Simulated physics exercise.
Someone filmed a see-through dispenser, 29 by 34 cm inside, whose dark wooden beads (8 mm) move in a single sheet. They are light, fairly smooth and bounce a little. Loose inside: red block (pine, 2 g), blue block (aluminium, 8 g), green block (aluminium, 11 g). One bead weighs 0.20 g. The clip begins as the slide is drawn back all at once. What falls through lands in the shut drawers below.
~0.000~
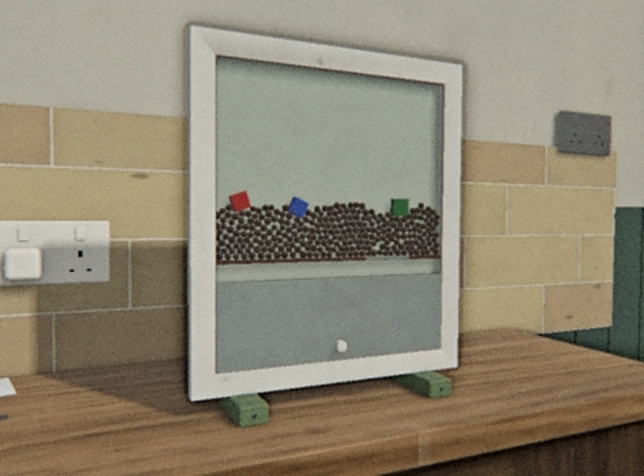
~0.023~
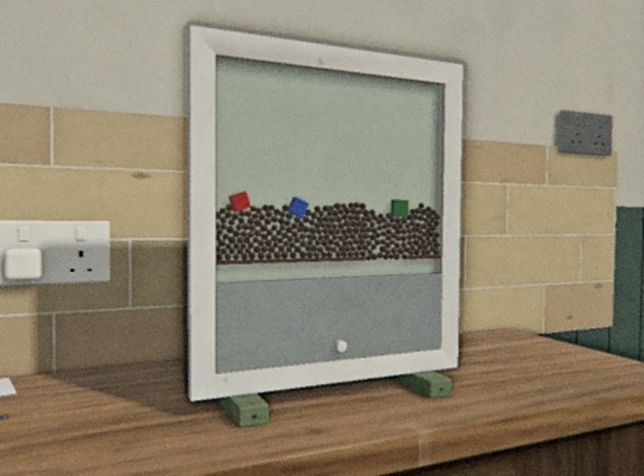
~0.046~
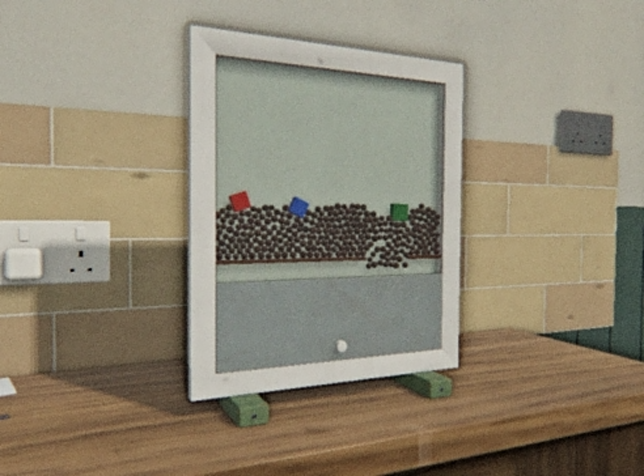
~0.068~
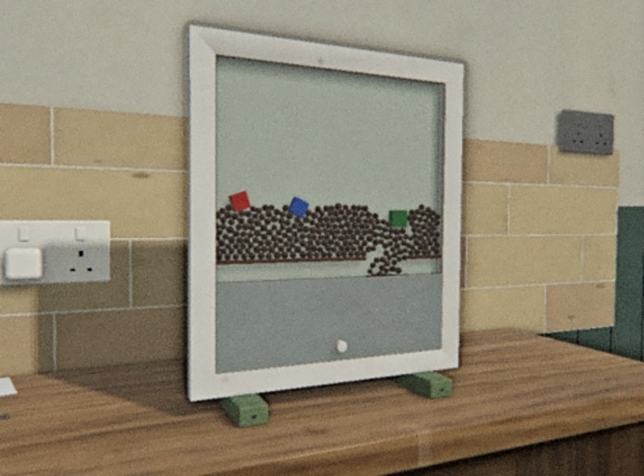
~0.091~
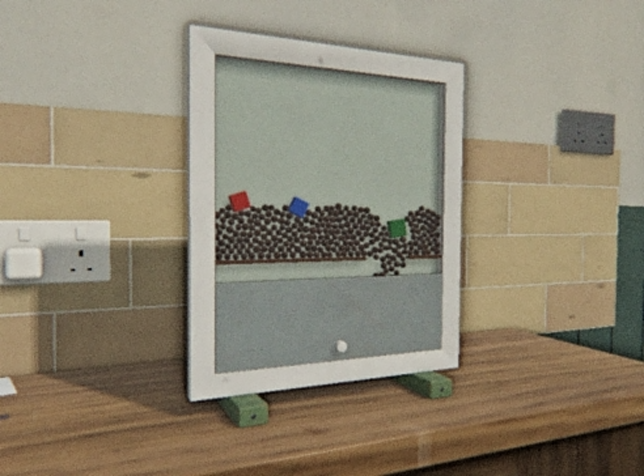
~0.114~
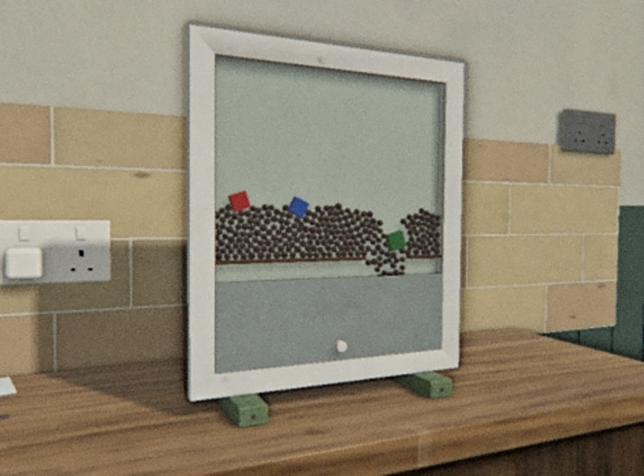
A white-framed, see-through dispenser stands on green feet on a wooden worktop against a tiled wall with sockets, seen from slightly to one side by a still camera. Dark beads fill a level band across its middle, with red and blue blocks on top at left and a green one at right. Beads drop through a gap below the green block, which sinks and tilts, while the others stay put.
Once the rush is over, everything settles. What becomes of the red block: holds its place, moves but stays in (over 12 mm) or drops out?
Red block holds its place.
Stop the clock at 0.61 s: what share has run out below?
Some 50 per cent.
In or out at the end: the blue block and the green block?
Blue block stays in, green block out.
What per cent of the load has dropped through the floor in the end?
About 60 per cent.
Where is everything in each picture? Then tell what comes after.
In the first frame, about 280 beads; beads' middle (337, 232); red block (240, 202) tilted 18°; blue block (298, 207) tilted 25°; green block (400, 207); slide (361, 259) to (410, 257).
In the second frame, beads' middle (337, 232); 0 out.
In the third frame, beads' middle (338, 232); 11 out.
In the fourth frame, beads' middle (335, 237); 19 out.
In the fifth frame, beads' middle (335, 237); 27 out.
In the sixth frame, beads' middle (332, 232); 40 out; red block (239, 201) tilted 18°; blue block (298, 207) tilted 26°; green block (396, 241) tilted 16°.
After 0.26 s, 30 % are out; red block moved 0.0 cm tilted 18°; blue block moved 0.6 cm tilted 32°; green block below the floor.
After 0.61 s, 50 % are out; red block moved 0.0 cm tilted 19°; blue block moved 5.5 cm tilted 49°; green block below the floor.
After 1.31 s, 60 % are out; red block moved 0.0 cm tilted 19°; blue block moved 6.8 cm tilted 45°; green block below the floor.
At rest by 3.2 s, 60 % are out; red block moved 0.0 cm tilted 19°; blue block moved 6.9 cm tilted 44°; green block below the floor.
